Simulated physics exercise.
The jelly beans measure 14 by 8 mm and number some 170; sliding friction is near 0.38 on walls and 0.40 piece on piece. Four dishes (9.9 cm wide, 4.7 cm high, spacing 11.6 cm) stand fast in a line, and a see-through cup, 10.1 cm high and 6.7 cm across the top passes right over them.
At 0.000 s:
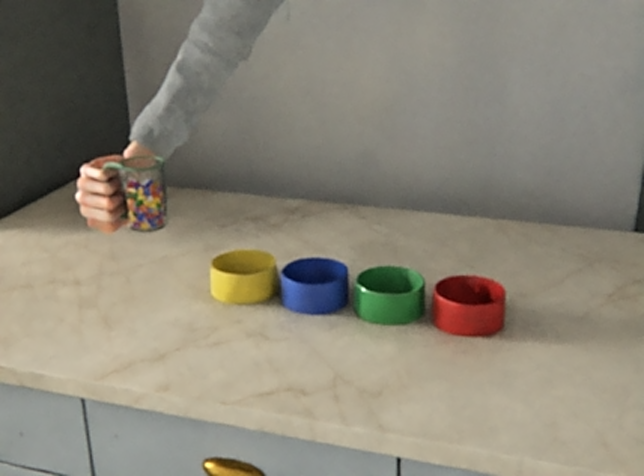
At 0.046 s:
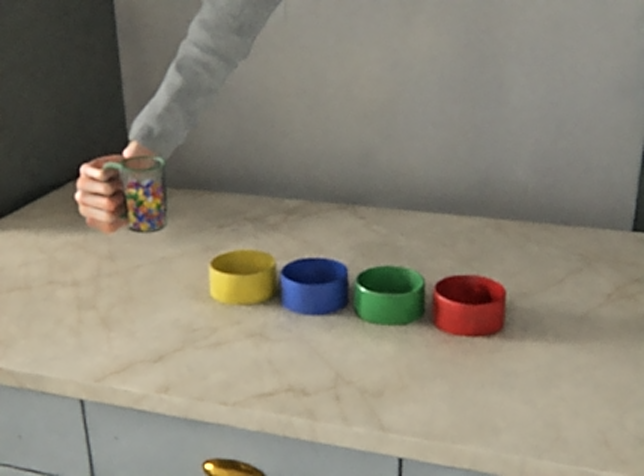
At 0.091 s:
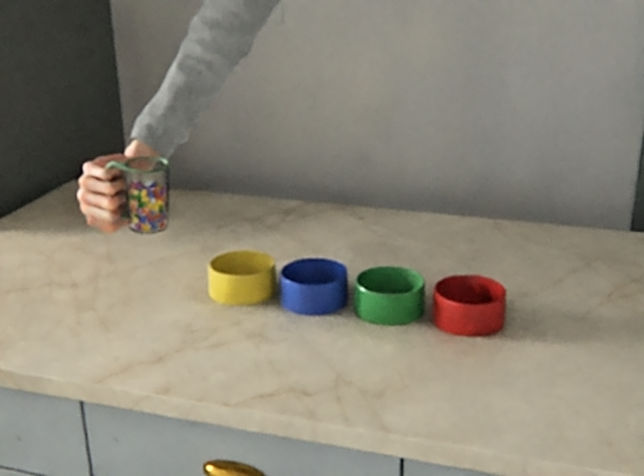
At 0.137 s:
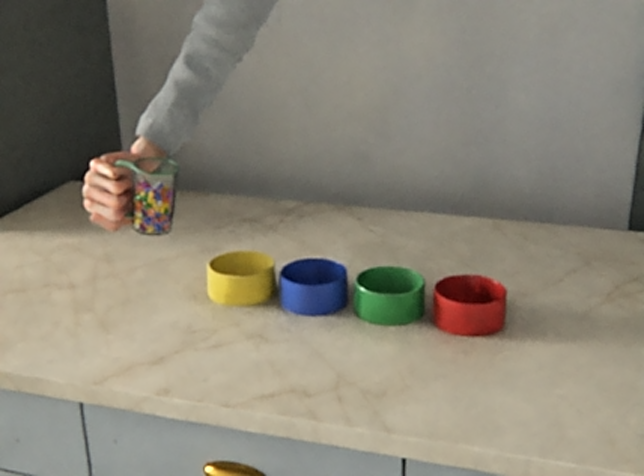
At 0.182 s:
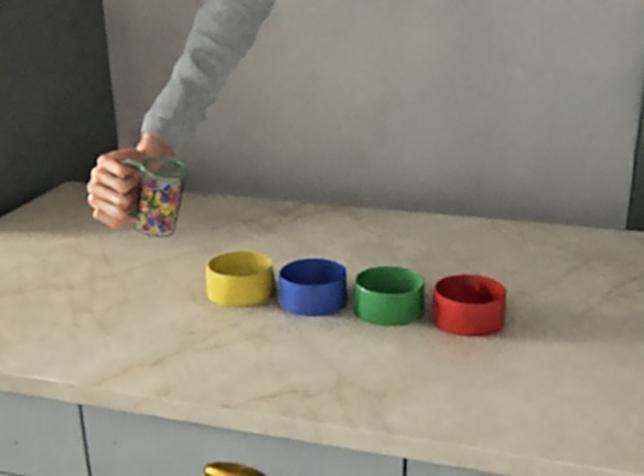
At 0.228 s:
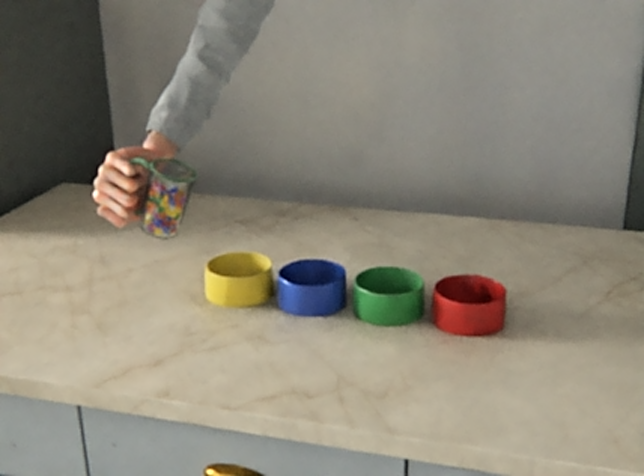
A hand held a clear cup of colorful jelly beans above a marble counter, then moved it slightly right and tilted it a little toward four still dishes, yellow, blue, green and red.
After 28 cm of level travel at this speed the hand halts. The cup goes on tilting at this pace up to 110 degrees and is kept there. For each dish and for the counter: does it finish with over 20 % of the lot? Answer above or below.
Red dish: Below; blue dish: Below; green dish: Above; yellow dish: Below; on the counter: Above.
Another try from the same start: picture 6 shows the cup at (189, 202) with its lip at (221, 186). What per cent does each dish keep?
Red 0, blue 0, green 60, yellow 0.
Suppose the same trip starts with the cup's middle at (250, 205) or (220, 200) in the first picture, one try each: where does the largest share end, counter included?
Most goes to: Red, then red.
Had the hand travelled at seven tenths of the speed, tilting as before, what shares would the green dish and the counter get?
Green 30, counter 40.
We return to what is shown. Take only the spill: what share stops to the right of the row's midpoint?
About 50 per cent.
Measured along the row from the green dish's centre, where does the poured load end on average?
About 3 cm to its left.
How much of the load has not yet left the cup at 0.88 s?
Roughly 100 per cent.
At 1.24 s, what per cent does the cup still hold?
About 40 per cent.
Then, at 0.62 s, tilt 63 degrees; cup holds 100 %.
Then, at 0.88 s, tilt 93 degrees; cup holds 100 %.
Then, at 1.24 s, tilt 110 degrees; cup holds 40 %, green 40 %.
In the end, at 2.8 s, red 0 %, blue 0 %, green 55 %, yellow 0 %, counter 45 %.
